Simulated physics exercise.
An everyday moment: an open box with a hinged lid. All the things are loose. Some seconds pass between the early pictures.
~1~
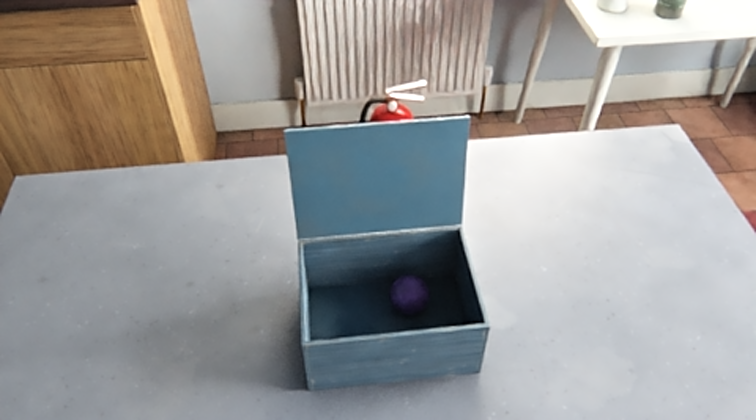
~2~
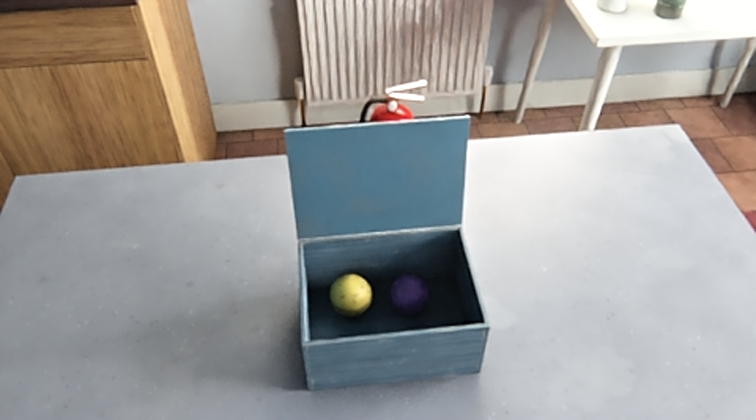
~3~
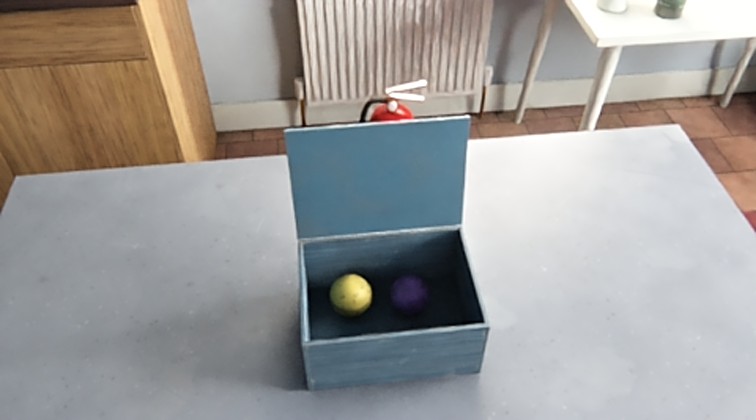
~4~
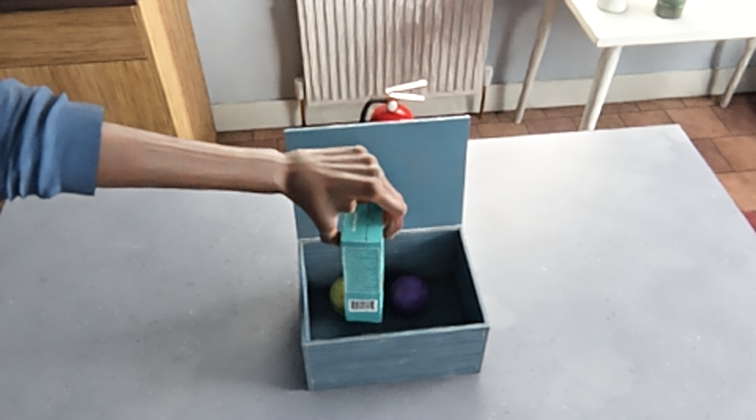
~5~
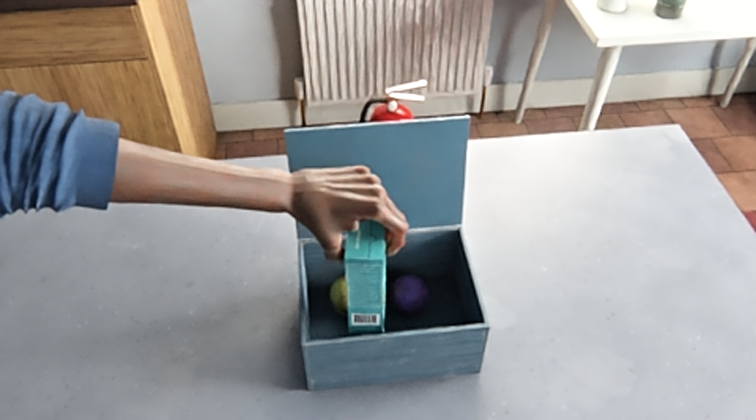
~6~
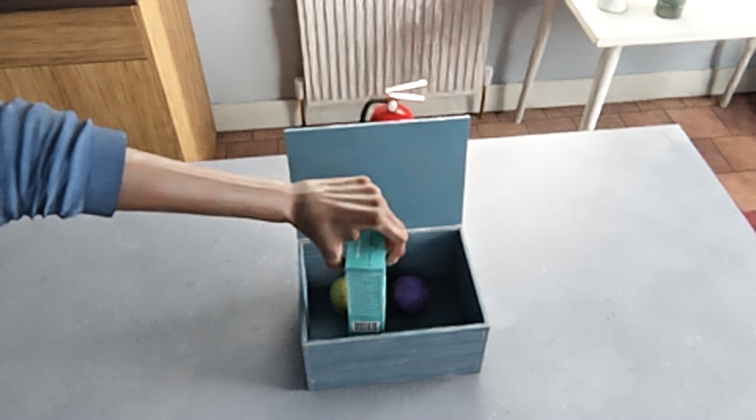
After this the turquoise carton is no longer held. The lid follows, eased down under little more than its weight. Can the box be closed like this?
It stays ajar.
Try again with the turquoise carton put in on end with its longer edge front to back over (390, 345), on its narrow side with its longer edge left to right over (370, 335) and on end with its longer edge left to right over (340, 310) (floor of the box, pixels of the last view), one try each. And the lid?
First, it will not close; second, it shuts flat; third, it is held up.
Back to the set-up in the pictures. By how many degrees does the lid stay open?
About 85°.
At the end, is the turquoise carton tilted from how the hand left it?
It tips.
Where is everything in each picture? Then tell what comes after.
In the first picture, the last thing is not in view yet; purple ball (410, 295).
In the second picture, the last thing is not in view yet; yellow ball (351, 296).
In the third picture, the last thing is not in view yet.
The fourth picture shows on its way; turquoise carton (364, 264); purple ball (410, 295).
The fifth picture shows on its way; turquoise carton (367, 279).
The sixth picture shows in place under the hand; turquoise carton (367, 287).
Then, 0.20 s past the last view, turquoise carton rocked 4° from its first pose near (367, 299).
Then, 0.40 s past the last view, turquoise carton rocked 49° from its first pose near (366, 285); grey shaker displaced a little.
Then, 0.70 s past the last view, turquoise carton rocked 51° from its first pose near (348, 291); grey shaker displaced a little.
Then, 1.30 s past the last view, lid 85° above the rim; turquoise carton rocked 51° from its first pose near (348, 291); grey shaker displaced a little.
Finally, lid 85° above the rim; down or leaning hard in the box, turquoise carton; the other 3 still in place. Final places as the last picture's camera would see them, turquoise carton near (348, 291).
